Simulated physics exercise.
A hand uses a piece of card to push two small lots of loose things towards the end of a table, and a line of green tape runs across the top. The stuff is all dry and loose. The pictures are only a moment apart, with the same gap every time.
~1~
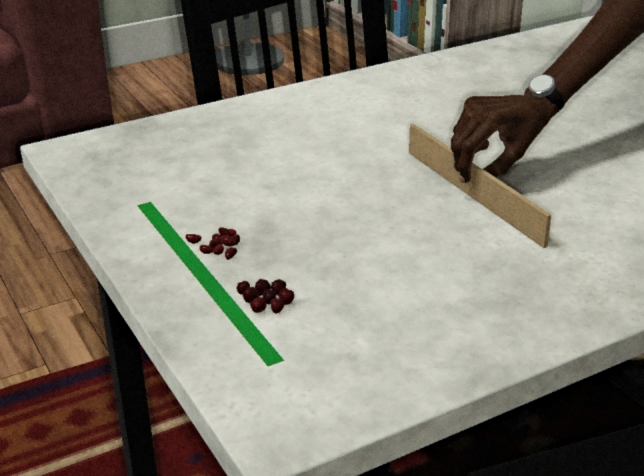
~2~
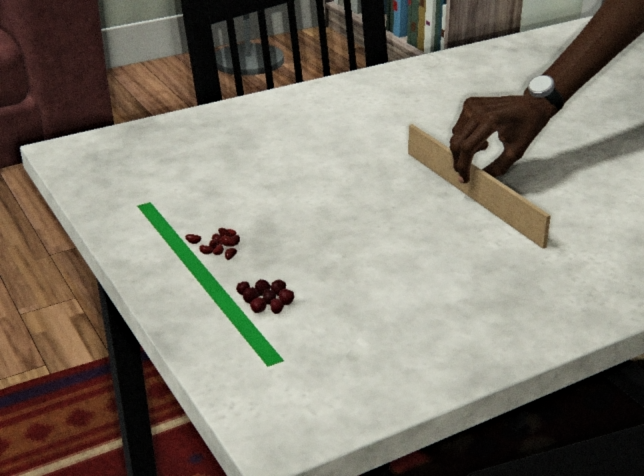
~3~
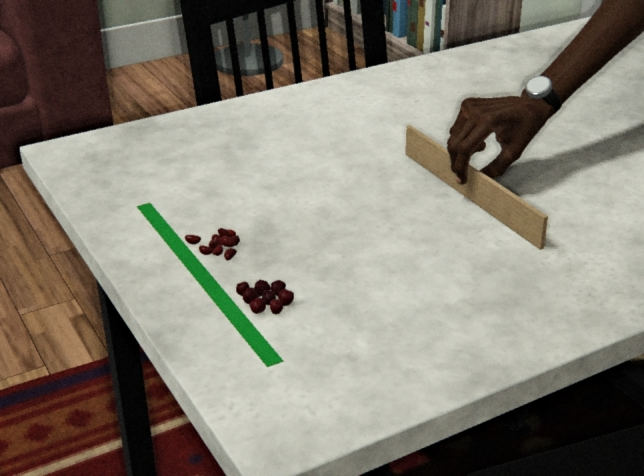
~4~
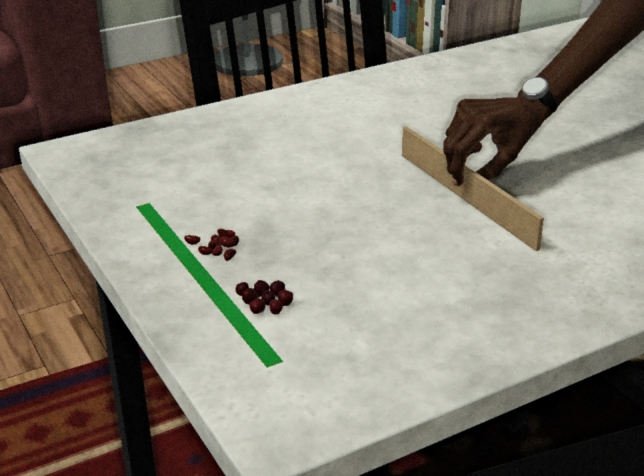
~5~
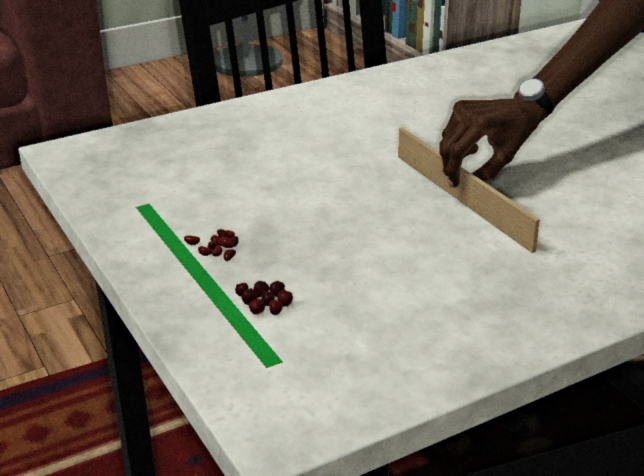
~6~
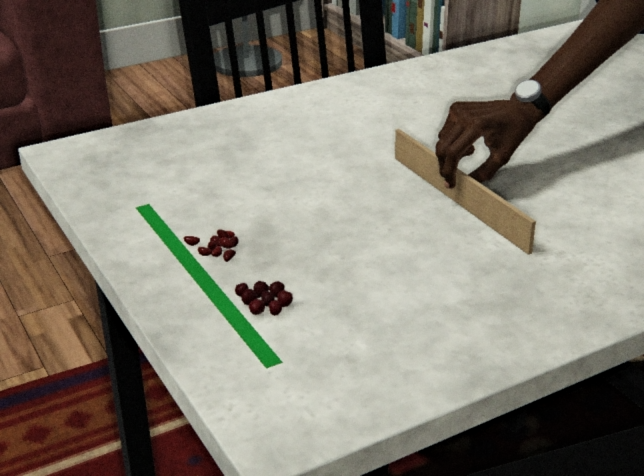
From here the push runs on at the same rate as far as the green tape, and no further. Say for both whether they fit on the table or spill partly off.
The nearer handful fits on the table; the farther handful fits on the table.
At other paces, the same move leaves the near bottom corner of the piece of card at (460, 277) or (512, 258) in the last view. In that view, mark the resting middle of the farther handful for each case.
Try 1 about (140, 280); try 2 about (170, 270).
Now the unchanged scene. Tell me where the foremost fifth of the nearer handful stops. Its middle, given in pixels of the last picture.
My best guess is around (201, 321) in the final picture.
Then, 1.97 s past the last view, piece of card still moving, near (333, 208); nearer handful all on the table, its front near (257, 307); farther handful all on the table, its front near (192, 241).
Then, 3.95 s past the last view, piece of card stopped at the green tape; nearer handful all on the table, its front near (194, 310); farther handful all on the table, its front near (151, 265).
Then, 4.23 s past the last view, piece of card stopped at the green tape; nearer handful all on the table, its front near (193, 310); farther handful all on the table, its front near (147, 265).
Finally, piece of card stopped at the green tape; nearer handful all on the table, its front near (193, 310); farther handful all on the table, its front near (146, 265).
